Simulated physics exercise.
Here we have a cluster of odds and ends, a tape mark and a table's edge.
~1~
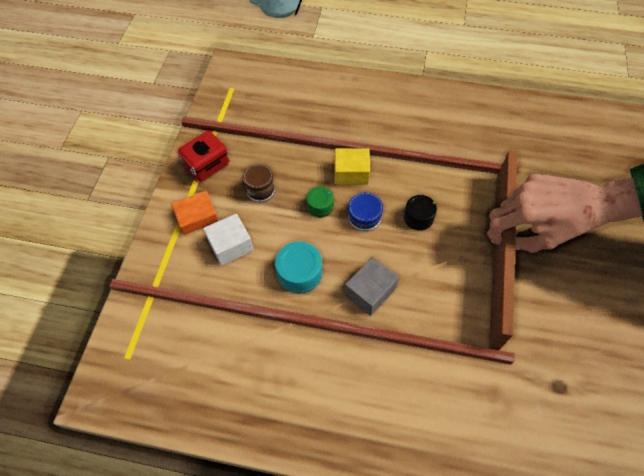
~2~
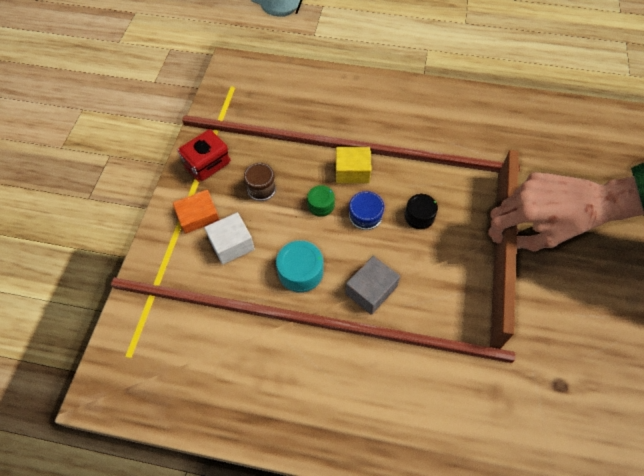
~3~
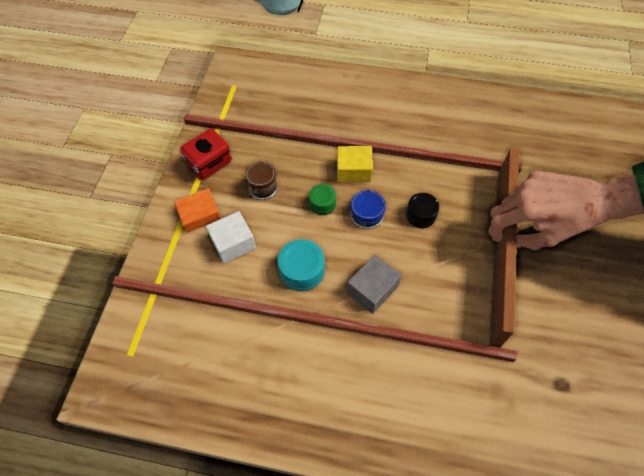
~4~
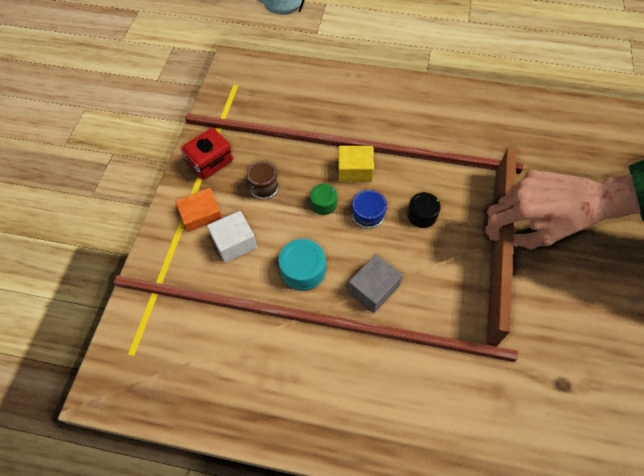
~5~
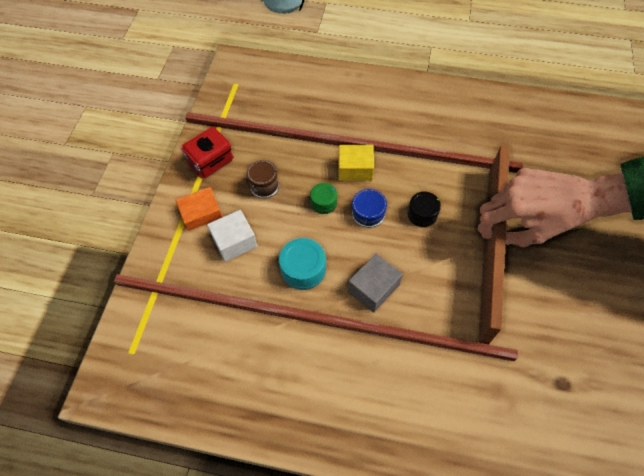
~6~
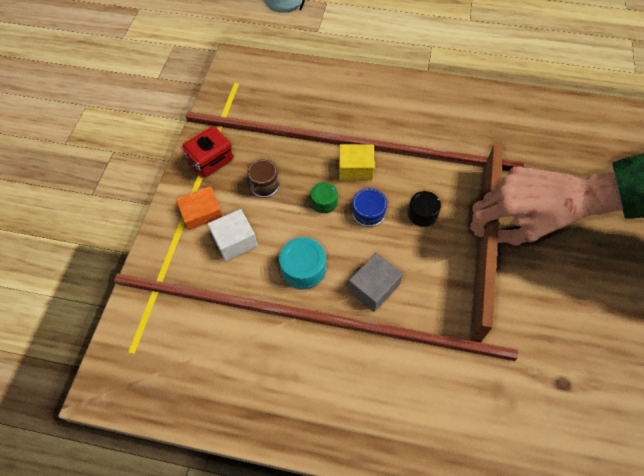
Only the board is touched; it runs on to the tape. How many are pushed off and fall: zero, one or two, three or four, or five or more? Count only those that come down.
Here the number that fall off is three or four.
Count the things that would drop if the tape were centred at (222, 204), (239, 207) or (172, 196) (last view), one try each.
It would be 0, 0 and 6.
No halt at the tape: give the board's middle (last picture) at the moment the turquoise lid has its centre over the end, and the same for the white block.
Near (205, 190) and (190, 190).
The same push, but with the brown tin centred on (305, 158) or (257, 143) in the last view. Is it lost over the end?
Place by place, it drops off; goes over.
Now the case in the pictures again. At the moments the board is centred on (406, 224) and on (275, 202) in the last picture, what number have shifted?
The counts are 3 and 8.
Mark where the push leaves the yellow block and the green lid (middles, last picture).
First (196, 135), then (168, 175).
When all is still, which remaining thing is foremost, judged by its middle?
The white block.
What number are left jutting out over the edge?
That would be 2.
Soon after, none off yet; red case at rest near (209, 153); orange block at rest near (200, 208); white block at rest near (233, 235).
After that, none off yet; red case at rest near (209, 153); orange block at rest near (200, 208); white block displaced a little near (225, 227).
And then, none off yet; red case displaced about its own width near (184, 140); orange block displaced about its own width near (179, 196); white block displaced about its own width near (182, 222).
In the end, the number that fall off is three or four; gone, turquoise lid, brown tin, orange block and red case.
